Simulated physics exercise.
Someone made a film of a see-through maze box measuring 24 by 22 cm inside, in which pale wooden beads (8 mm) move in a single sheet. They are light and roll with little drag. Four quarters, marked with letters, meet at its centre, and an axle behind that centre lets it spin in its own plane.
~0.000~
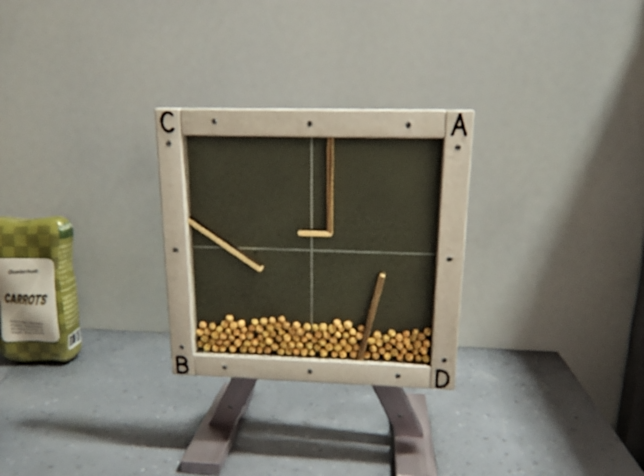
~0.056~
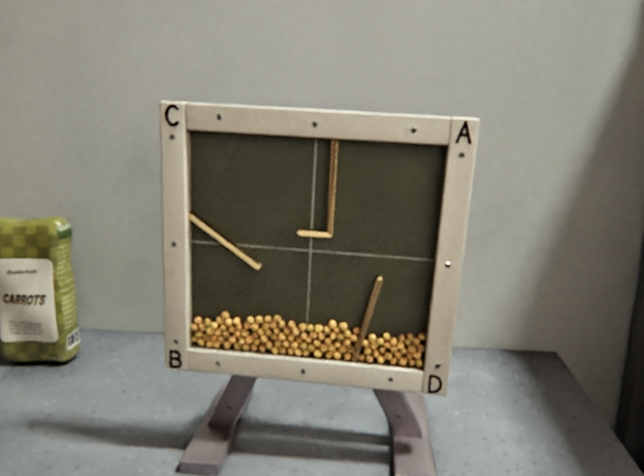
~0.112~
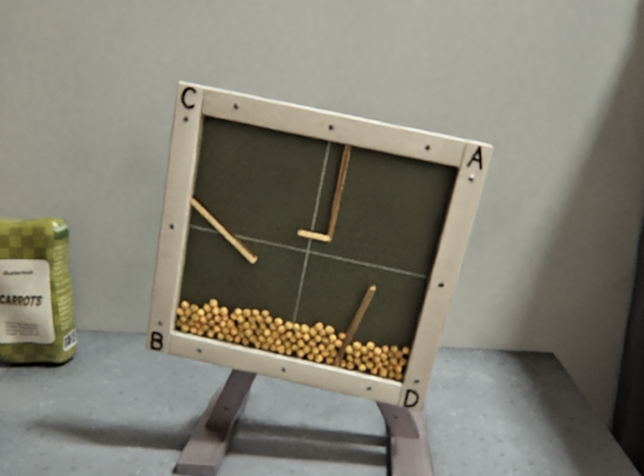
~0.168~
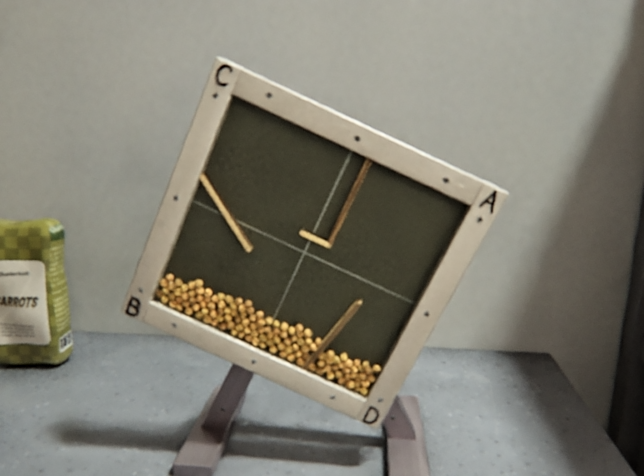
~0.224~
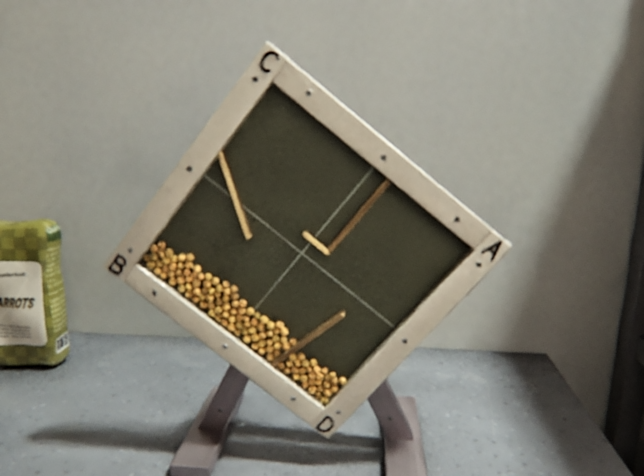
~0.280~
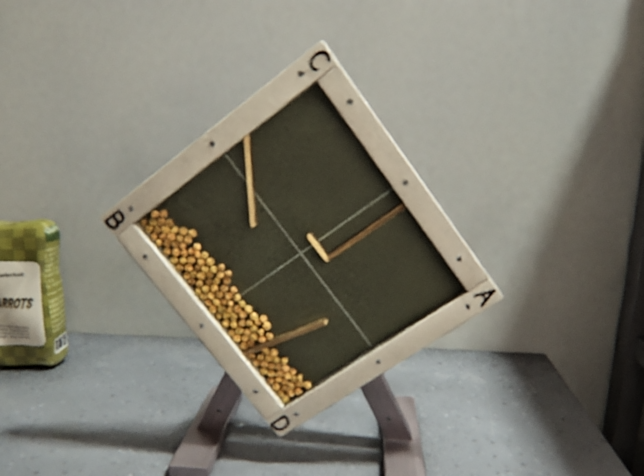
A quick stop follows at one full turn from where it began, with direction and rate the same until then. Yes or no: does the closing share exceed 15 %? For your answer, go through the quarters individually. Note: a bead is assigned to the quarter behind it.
Quarter A: No. Quarter B: Yes. Quarter C: No. Quarter D: Yes.
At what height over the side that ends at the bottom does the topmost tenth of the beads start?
Height: Approx. 4 cm.
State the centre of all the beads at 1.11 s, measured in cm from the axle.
The middle sits around 7 cm left of the axle and some 6 cm higher.
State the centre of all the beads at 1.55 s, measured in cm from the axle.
X: About 1 cm right; y: About 8 cm below.
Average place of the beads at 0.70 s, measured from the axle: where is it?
Offset from axle: Approx. 5 cm left, 7 cm below.
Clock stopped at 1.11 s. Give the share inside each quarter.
Quarter A: 100; quarter B: 0; quarter C: 0; quarter D: 0.
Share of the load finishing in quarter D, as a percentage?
50 %.
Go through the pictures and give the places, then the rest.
Level, about 120 beads; load centre (309, 340); top bead (281, 320); A (459, 124), B (183, 365), C (168, 122), D (443, 379), in the first frame.
Turned 3° clockwise; load centre (303, 340); top bead (225, 315), in the second frame.
Turned 11° clockwise; load centre (288, 338); top bead (213, 304), in the third frame.
Turned 24° clockwise; load centre (265, 332); top bead (170, 278), in the fourth frame.
Turned 38° clockwise; load centre (243, 321); top bead (162, 245), in the fifth frame.
Turned 53° clockwise; load centre (227, 305); top bead (163, 214); A (486, 295), B (116, 221), C (319, 60), D (281, 424); walls (407, 203) to (310, 236) (hooked), (247, 133) to (253, 224), (242, 354) to (325, 321), in the sixth frame.
After 1.11 s, it has turned 267°, the beads' middle is 7 cm left of and 6 cm above the axle; by quarter, A 100 %.
After 1.55 s, it has turned 360°, the beads' middle is 1 cm right of and 8 cm below the axle; by quarter, B 40 %, D 60 %.
All still by 2.2 s, A 0 %, B 50 %, C 0 %, D 50 %.
